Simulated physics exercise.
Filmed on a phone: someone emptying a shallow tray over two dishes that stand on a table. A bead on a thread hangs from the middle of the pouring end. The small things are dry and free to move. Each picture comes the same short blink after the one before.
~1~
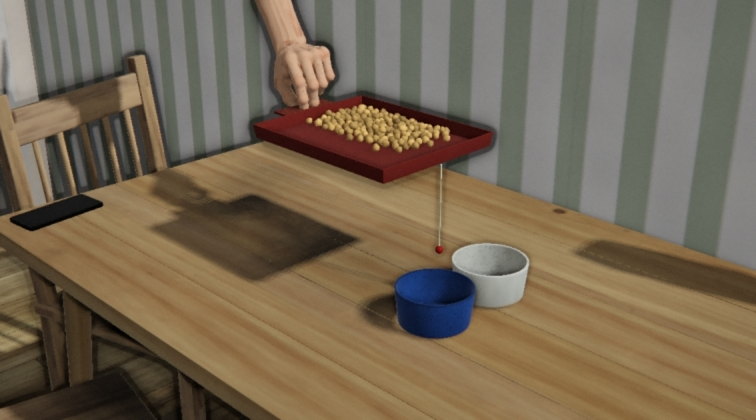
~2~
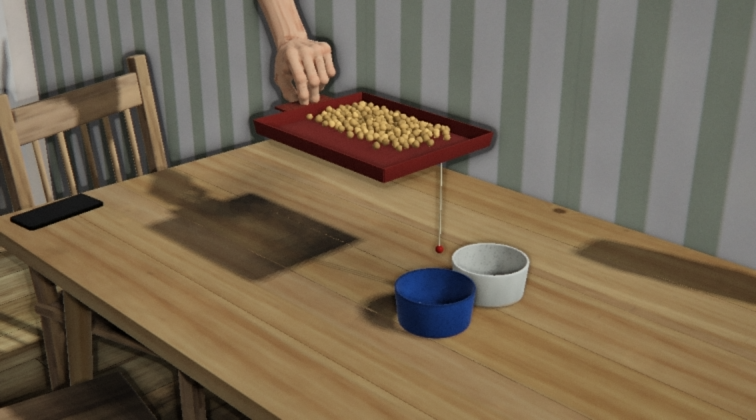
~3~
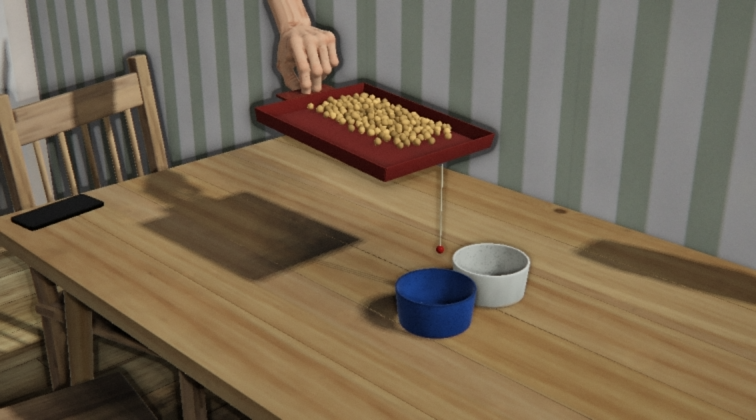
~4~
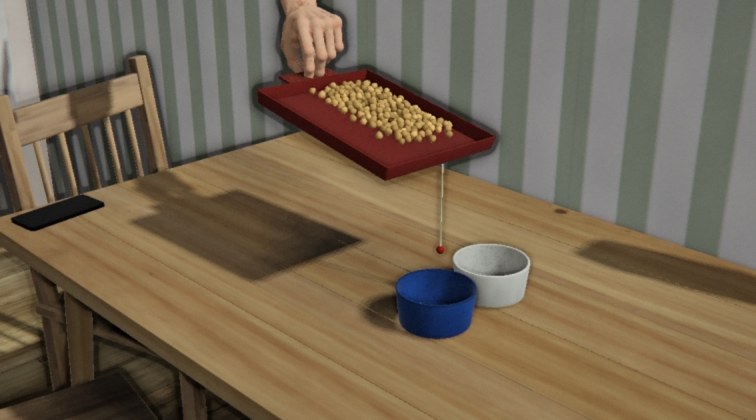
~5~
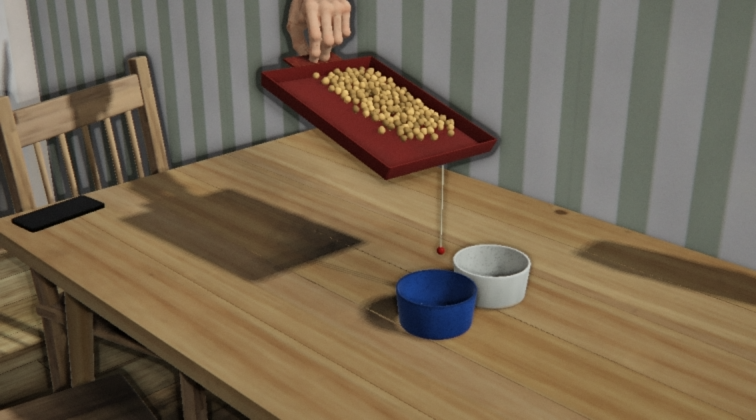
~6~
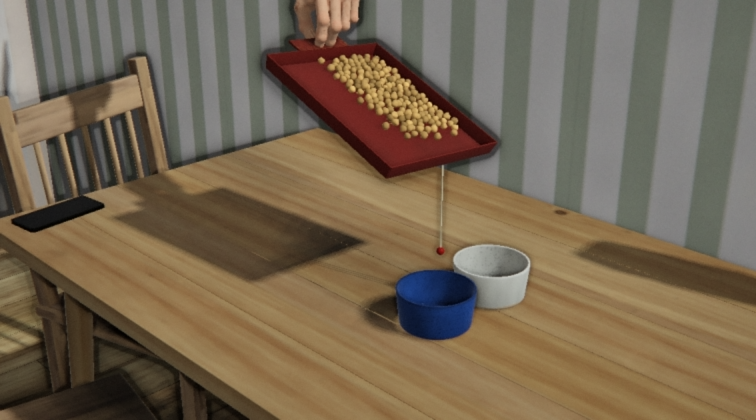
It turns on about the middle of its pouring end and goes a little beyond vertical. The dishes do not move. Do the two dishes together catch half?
They take over half between them.
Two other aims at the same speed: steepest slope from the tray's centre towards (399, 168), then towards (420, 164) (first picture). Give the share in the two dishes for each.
Roughly 50 per cent, and 70 per cent.
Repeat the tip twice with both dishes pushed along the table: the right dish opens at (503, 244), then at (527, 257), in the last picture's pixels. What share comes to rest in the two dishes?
In turn 70 and 70 in a hundred.
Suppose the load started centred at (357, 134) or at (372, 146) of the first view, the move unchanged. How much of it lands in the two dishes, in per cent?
Roughly 70 per cent, and 70 per cent.
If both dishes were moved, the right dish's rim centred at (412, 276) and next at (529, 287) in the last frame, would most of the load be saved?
The first try: The smaller part. The second: Below a half.
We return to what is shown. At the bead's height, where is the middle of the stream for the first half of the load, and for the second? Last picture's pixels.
Around (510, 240) and then (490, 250).
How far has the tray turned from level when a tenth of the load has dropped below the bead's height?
At about 85°.
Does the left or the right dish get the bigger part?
That is right.
Shortly afterwards, tray tipped steeply; all but a few on the tray; a little in the air.
Next, tray tipped past a quarter turn; near a quarter on the tray; only a few in the left dish; near a third in the right dish; near a quarter outside both; near a quarter in the air.
Some moments later, tray tipped past a quarter turn; a little in the left dish; near two thirds in the right dish; near a third outside both.
In the end, tray tipped past a quarter turn; a little in the left dish; near two thirds in the right dish; near a third outside both.
